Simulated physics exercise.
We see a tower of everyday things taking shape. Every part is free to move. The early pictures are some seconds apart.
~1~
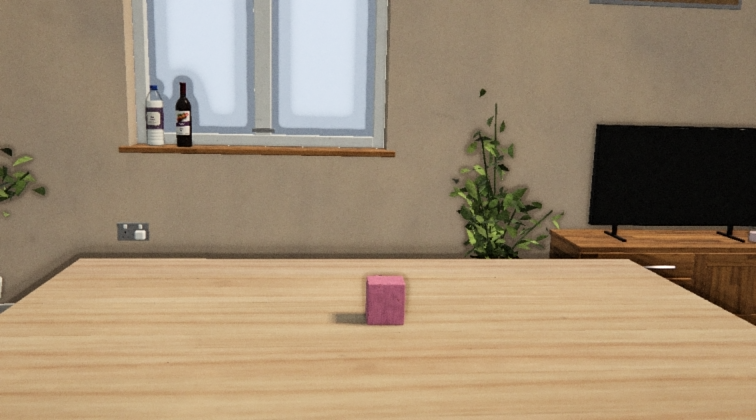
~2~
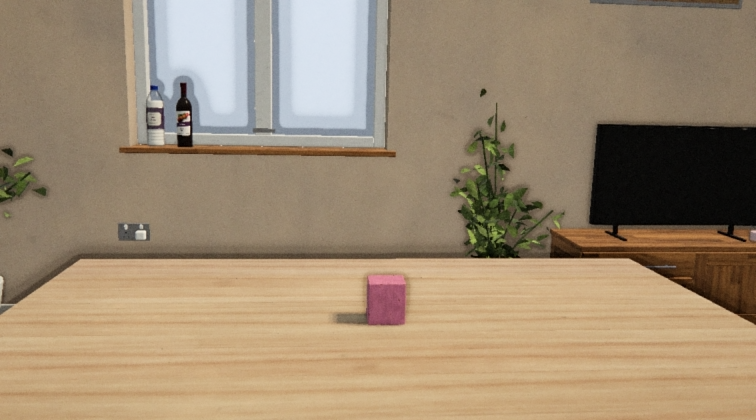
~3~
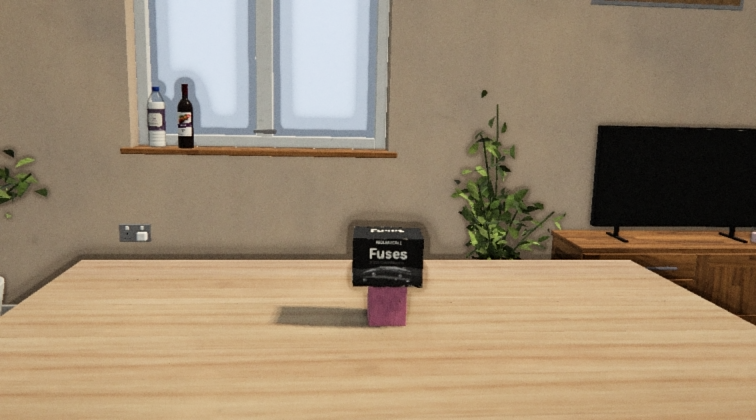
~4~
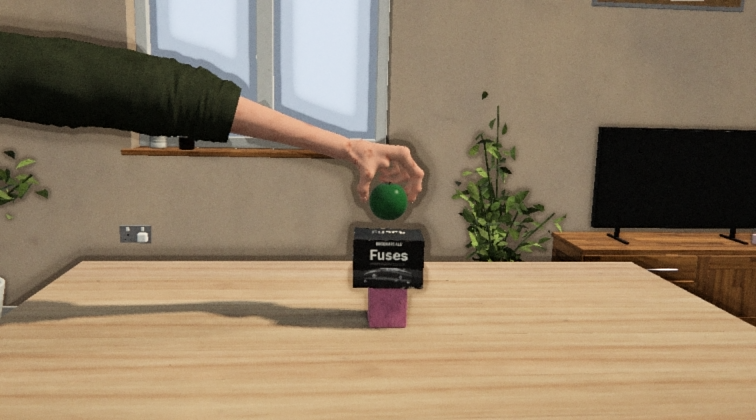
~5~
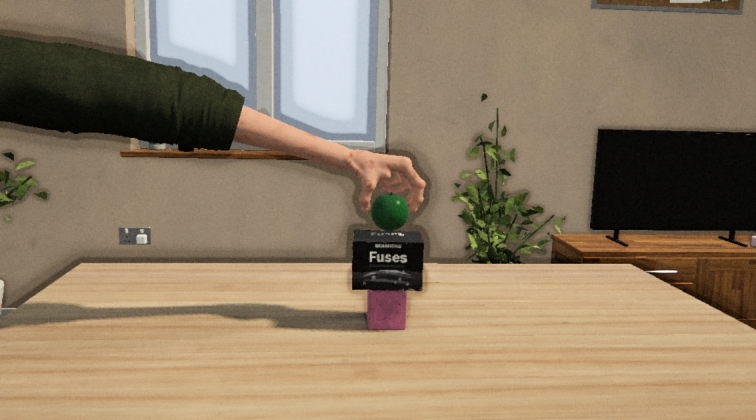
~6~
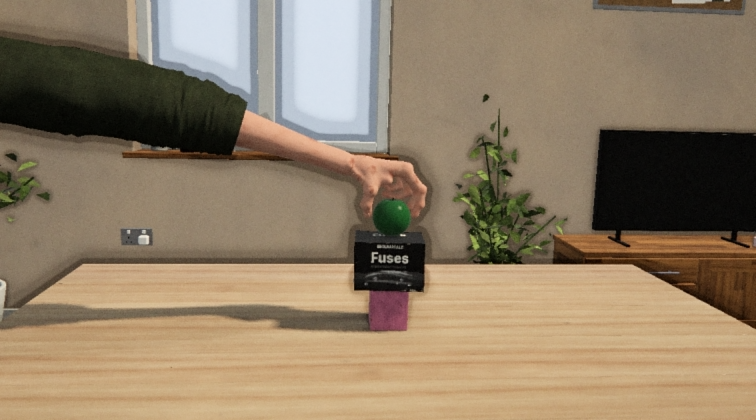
The video shows a pink block on a wooden table, then a black box labelled Fuses on top of it, before a hand reaching in from the left lowers a green apple onto the box.
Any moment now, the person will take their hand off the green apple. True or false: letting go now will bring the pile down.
False.
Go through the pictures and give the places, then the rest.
The last thing is not in view yet, in the first picture.
The last thing is not in view yet, in the second picture.
The last thing is not in view yet; black box (387, 256), in the third picture.
On its way; green apple (388, 201); black box (388, 257), in the fourth picture.
On its way; green apple (390, 212); black box (387, 259), in the fifth picture.
In place under the hand; green apple (392, 217); black box (389, 260), in the sixth picture.
Then, 0.50 s on from there, no change.
Then, 1.20 s on from there, green apple resting near (392, 217).
In the end, all 3 unmoved. At the end, from the last picture's camera, green apple near (392, 217). The pile stays up.
